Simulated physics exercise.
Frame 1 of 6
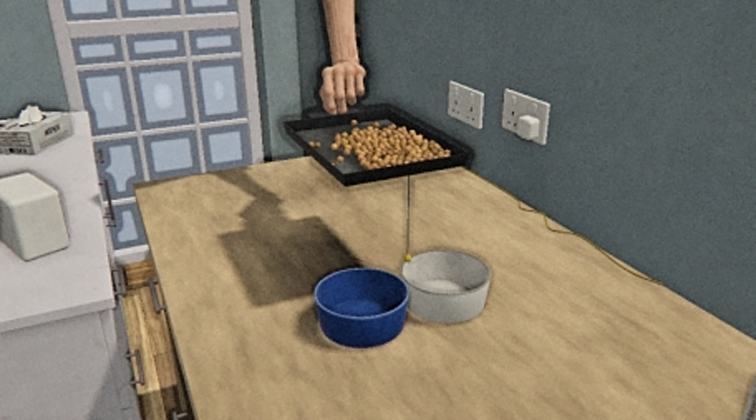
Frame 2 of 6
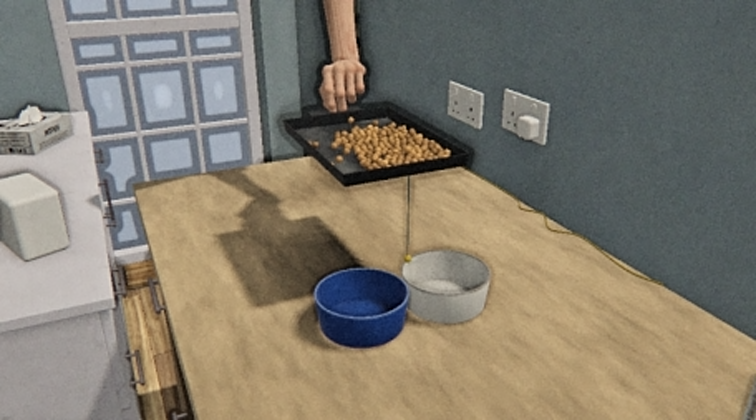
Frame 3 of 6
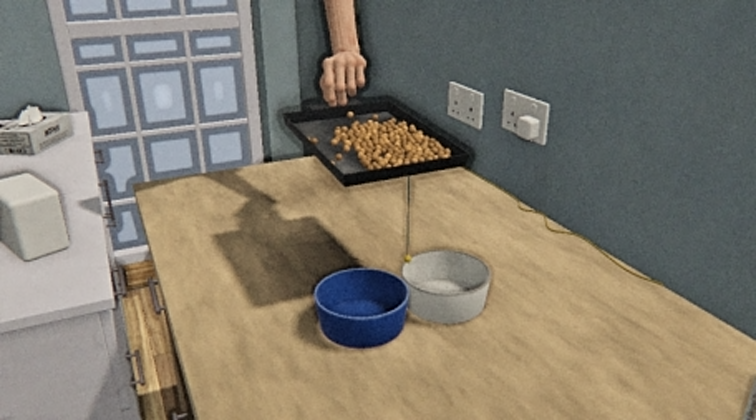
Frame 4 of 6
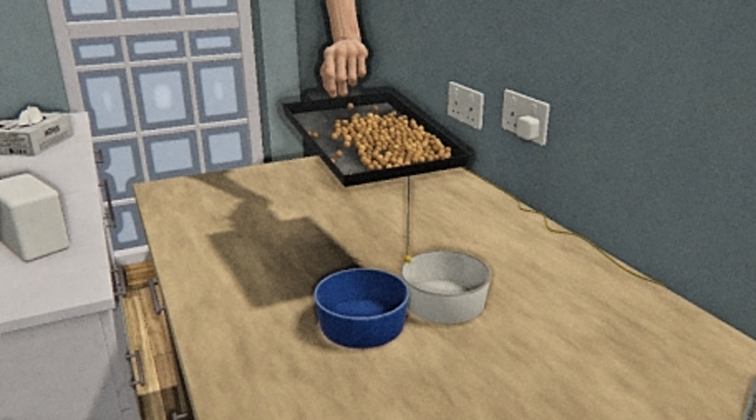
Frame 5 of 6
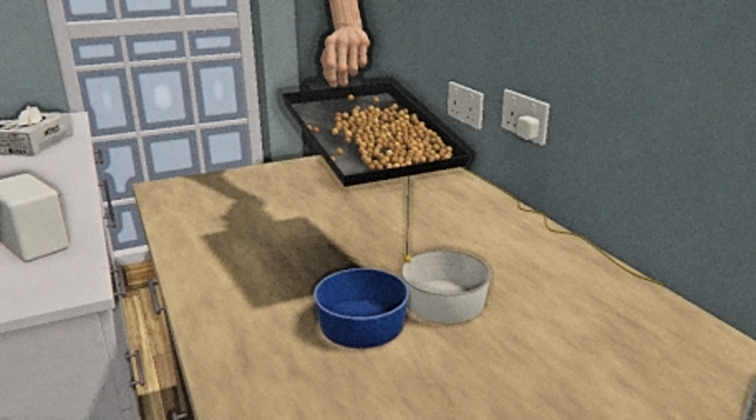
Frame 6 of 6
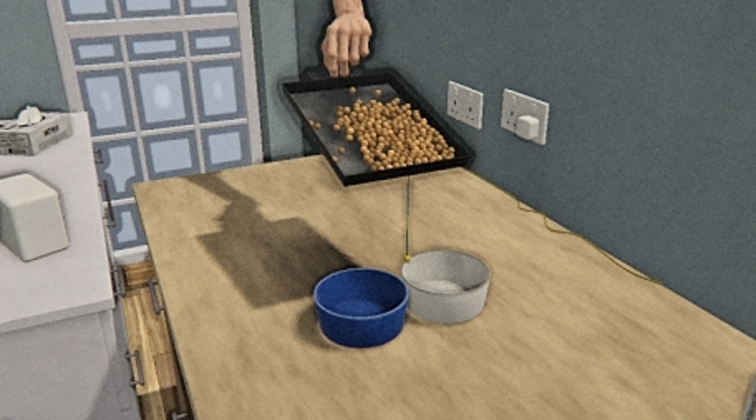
A hand gradually tilting a black tray of small round wooden beads above a blue dish and a white dish on a wooden worktop.
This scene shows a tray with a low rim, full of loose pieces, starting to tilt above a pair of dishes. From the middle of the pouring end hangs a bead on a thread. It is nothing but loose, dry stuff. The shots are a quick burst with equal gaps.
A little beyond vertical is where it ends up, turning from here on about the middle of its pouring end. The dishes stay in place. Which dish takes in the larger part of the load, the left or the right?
The right dish.
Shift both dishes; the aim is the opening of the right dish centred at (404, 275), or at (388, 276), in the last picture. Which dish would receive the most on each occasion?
The first time the right-side one comes out ahead, the second time the right-side one.
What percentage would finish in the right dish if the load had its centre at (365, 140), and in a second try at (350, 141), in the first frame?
You'd get 50 % the first time and 50 % the second.
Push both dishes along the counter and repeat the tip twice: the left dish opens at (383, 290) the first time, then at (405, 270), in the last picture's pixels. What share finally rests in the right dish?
You'd get near 40 per cent and afterwards near 0 per cent.
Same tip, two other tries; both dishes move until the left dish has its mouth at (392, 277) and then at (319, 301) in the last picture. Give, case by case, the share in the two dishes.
60 and 50 in a hundred, in turn.
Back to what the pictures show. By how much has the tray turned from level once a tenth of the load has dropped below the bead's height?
About 80° of tilt.
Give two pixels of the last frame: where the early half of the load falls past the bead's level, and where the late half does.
Close to (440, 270), then close to (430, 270).
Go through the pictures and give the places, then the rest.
Corners of the pouring end at (345, 173) and (466, 153), level; middle of the load at (389, 149), round wooden beads; left dish at (381, 329); right dish at (468, 305); bead on its thread at (408, 259), in the first frame.
Corners of the pouring end at (345, 173) and (466, 153), level; middle of the load at (389, 148), in the second frame.
Corners of the pouring end at (345, 173) and (466, 153), tipped barely, level across its low end; middle of the load at (389, 146), in the third frame.
Corners of the pouring end at (345, 174) and (467, 154), tipped a little, level across its low end; middle of the load at (390, 142), a small part on the move, in the fourth frame.
Corners of the pouring end at (346, 174) and (467, 154), tipped a little, level across its low end; middle of the load at (390, 139), a small part on the move, in the fifth frame.
Corners of the pouring end at (346, 174) and (467, 155), tipped clearly, level across its low end; middle of the load at (392, 137), nearly all on the move; left dish at (381, 329); right dish at (468, 305), in the sixth frame.
Soon after the last picture, tray tipped steeply; nearly all on the tray; a stray few in the air.
A little later, tray tipped right over; a small part on the tray; about a quarter in the left dish; about a third in the right dish; a small part outside both; about a quarter in the air.
Later still, tray tipped past a quarter turn; about a quarter in the left dish; about half in the right dish; about a quarter outside both.
By the end, tray tipped past a quarter turn; about a quarter in the left dish; about half in the right dish; about a quarter outside both.
